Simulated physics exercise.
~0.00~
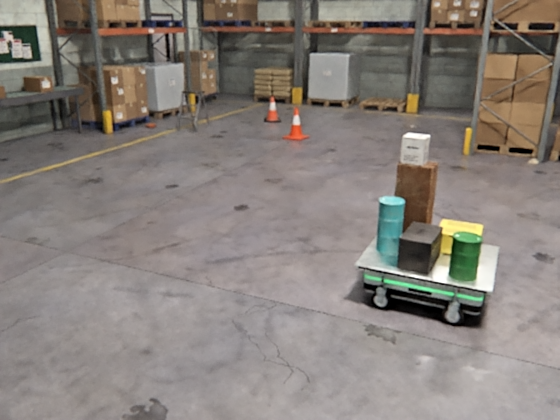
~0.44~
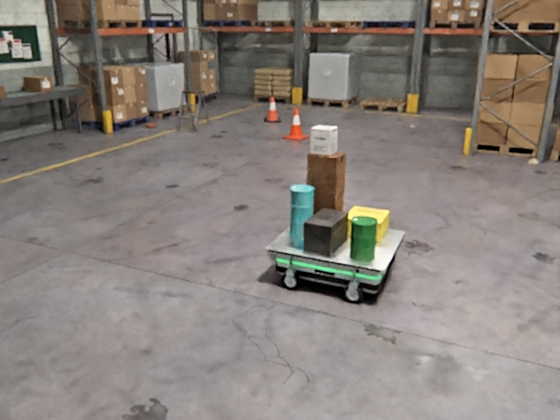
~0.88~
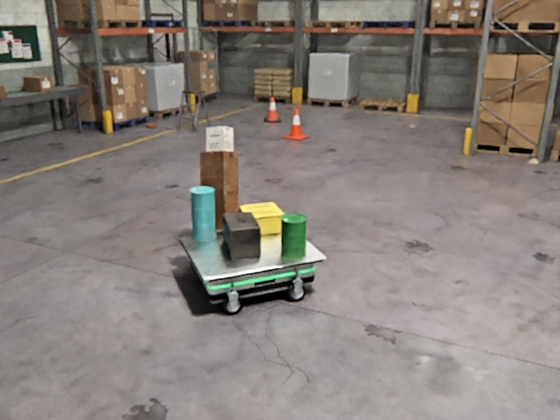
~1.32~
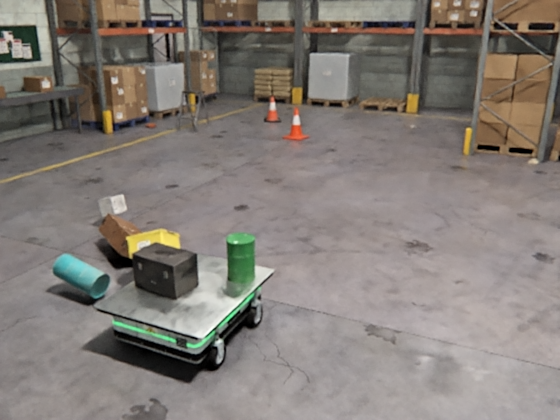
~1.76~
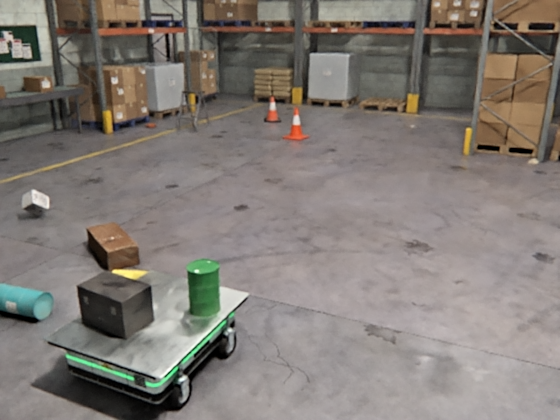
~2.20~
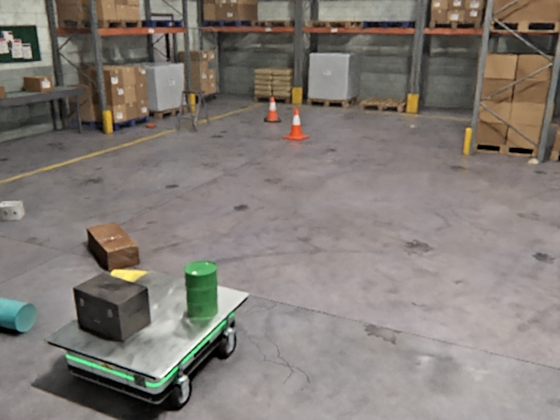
Flat cart turning across a warehouse floor and stopping, spilling boxes, a yellow tote and a turquoise canister, keeping the green canister and black toolbox.
